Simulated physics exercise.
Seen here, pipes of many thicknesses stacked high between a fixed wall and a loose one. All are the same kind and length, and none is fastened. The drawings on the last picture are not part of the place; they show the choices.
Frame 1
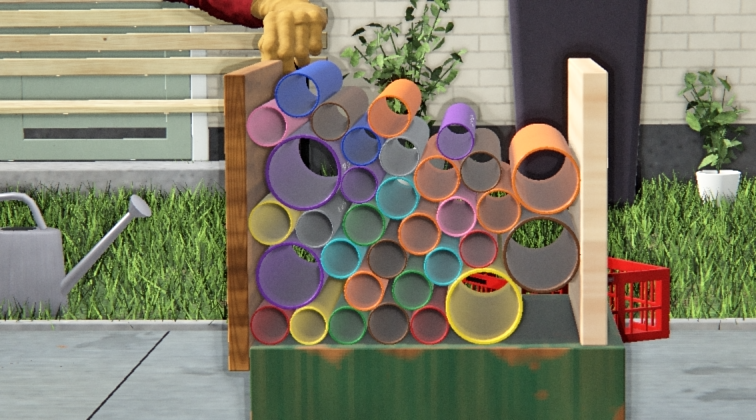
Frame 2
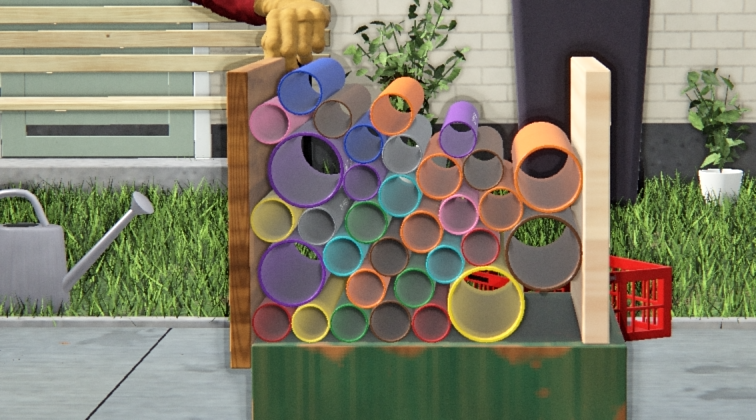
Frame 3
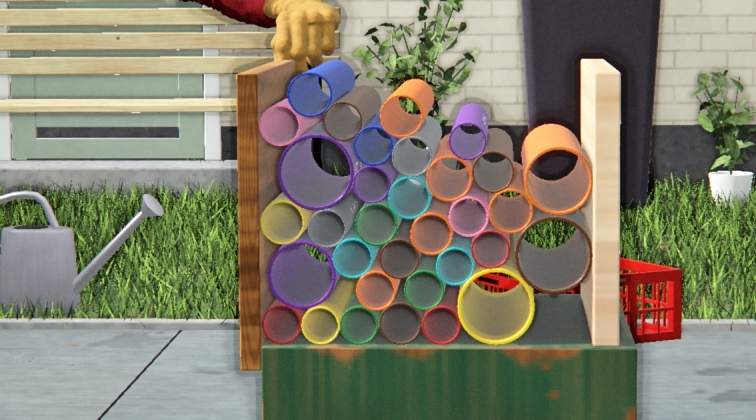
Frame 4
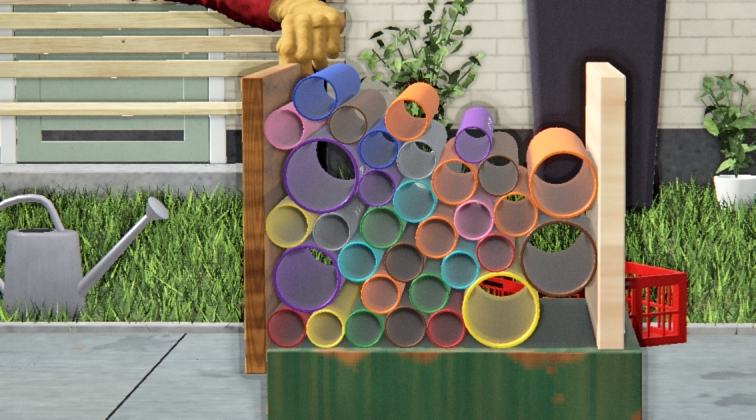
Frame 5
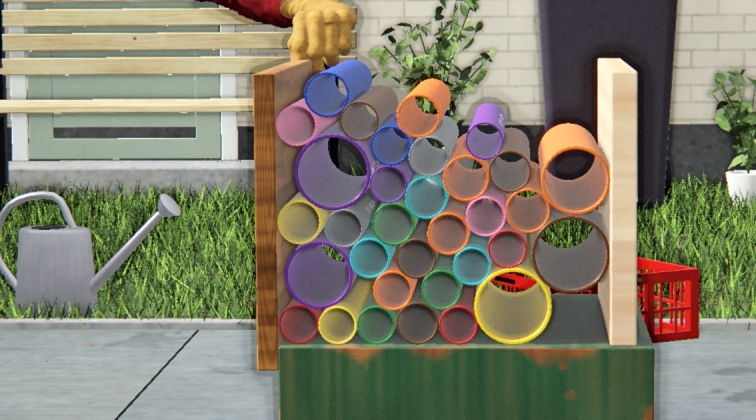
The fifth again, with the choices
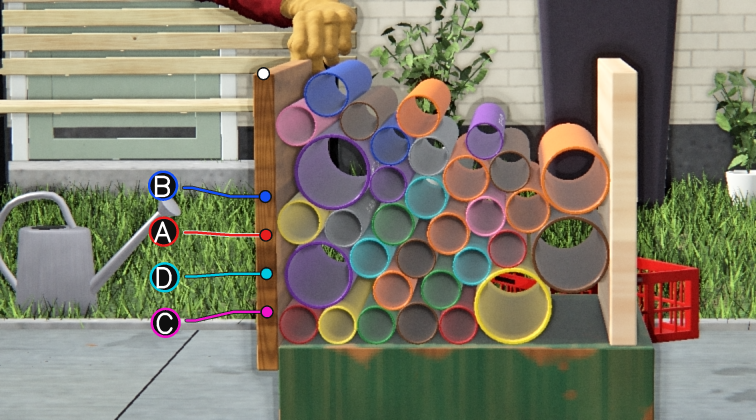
We see colourful open-ended pipes stacked between two upright boards on a green base, with a gloved hand at the top left. The whole view shifts slightly to the right, while the pipes and hand show no clear movement of their own.
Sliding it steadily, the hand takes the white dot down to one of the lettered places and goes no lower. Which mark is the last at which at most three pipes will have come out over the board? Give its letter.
A is the limit.
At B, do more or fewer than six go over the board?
Fewer than six.
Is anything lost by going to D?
Yes.
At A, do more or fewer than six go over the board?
Fewer than six.
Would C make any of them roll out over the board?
At C: Yes.
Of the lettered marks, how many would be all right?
Two of the four.
On the copy, A at (266, 235); B at (265, 197); C at (267, 312); D at (266, 274); the white dot at (263, 73).
On A. First, top of the board (276, 148).
Then, top of the board (278, 232).
Finally, top of the board (278, 234), two out over the board.
By contrast, B one out over the board; C more than three out over the board; D more than three out over the board.
